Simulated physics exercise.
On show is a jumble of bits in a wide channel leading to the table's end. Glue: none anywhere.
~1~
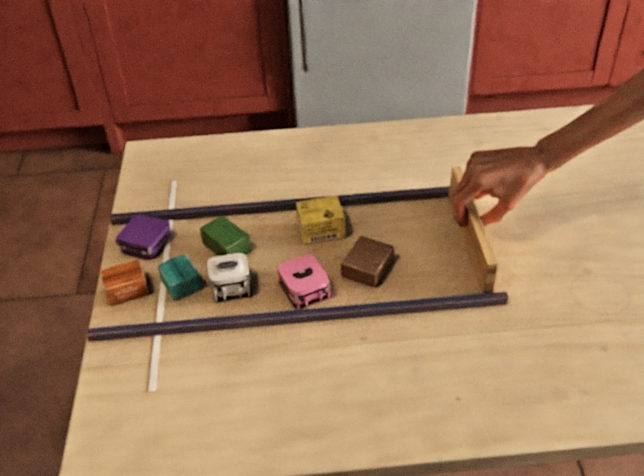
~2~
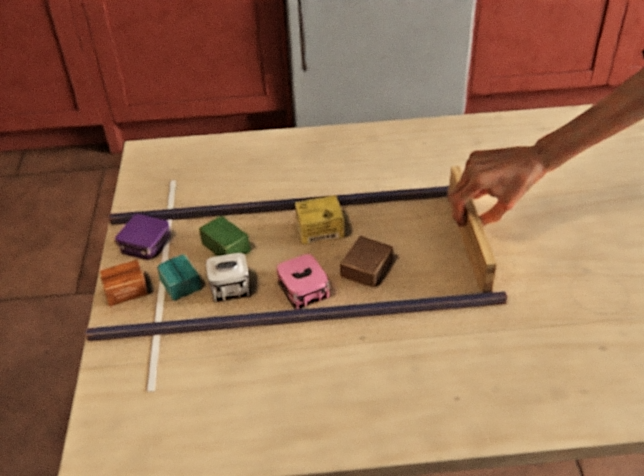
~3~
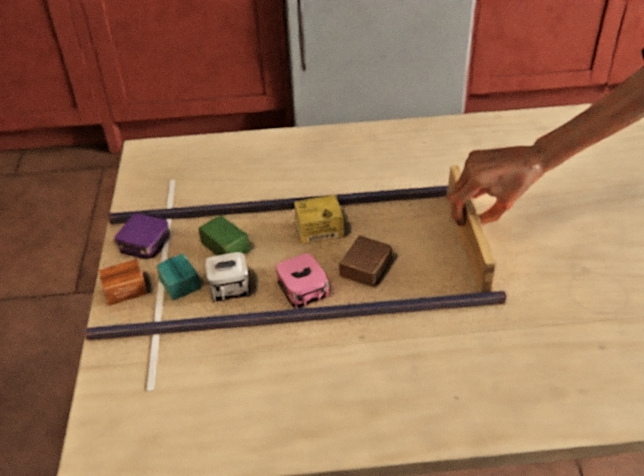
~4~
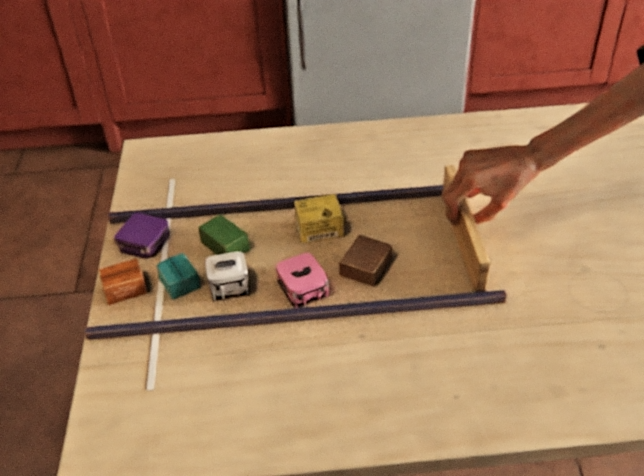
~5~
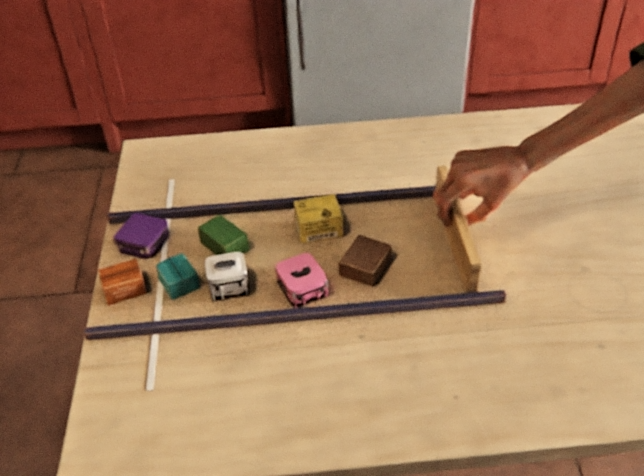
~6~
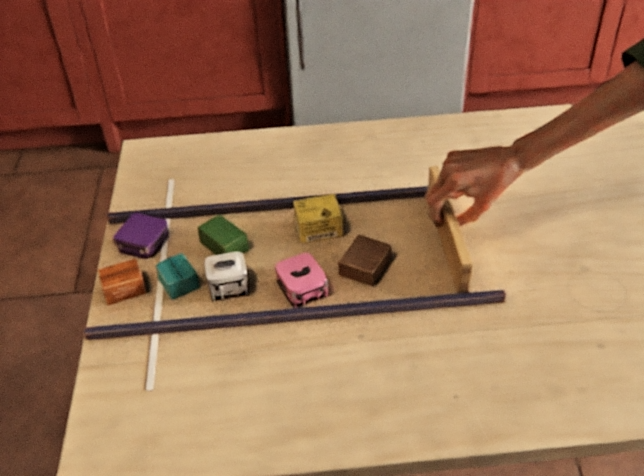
A hand slides a wooden board slightly left between two dark rails toward scattered small boxes.
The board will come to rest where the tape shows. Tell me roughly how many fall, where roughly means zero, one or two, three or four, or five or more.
Roughly, three or four fall.
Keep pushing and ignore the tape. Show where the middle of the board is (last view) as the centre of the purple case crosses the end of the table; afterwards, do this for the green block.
Purple case: (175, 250); green block: (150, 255).
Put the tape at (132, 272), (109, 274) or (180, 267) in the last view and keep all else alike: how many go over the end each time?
Taken one after another, the numbers are 6, 8 and 3.
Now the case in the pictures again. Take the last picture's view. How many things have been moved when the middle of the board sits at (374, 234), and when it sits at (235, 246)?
The count is 1 at the first point and 8 at the second.
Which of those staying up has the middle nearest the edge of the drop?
Foremost: The pink case.
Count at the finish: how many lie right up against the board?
Tally at the end: 2.
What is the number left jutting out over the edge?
2 in all.
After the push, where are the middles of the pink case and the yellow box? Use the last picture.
The pink case comes to rest close to (96, 302), while the yellow box rests close to (142, 231).
A little later, none off yet; orange box at rest near (122, 282); purple case at rest near (142, 236); turquoise box at rest near (177, 276).
Next, none off yet; orange box moving near (112, 282); purple case at rest near (142, 236); turquoise box shifted about its own width near (148, 275).
Later still, one off so far; orange box dropping; purple case shifted a little near (126, 235); turquoise box tilted well over near (71, 296).
When it is over, the number that fall off is three or four; down, white case, turquoise box, purple case and orange box.
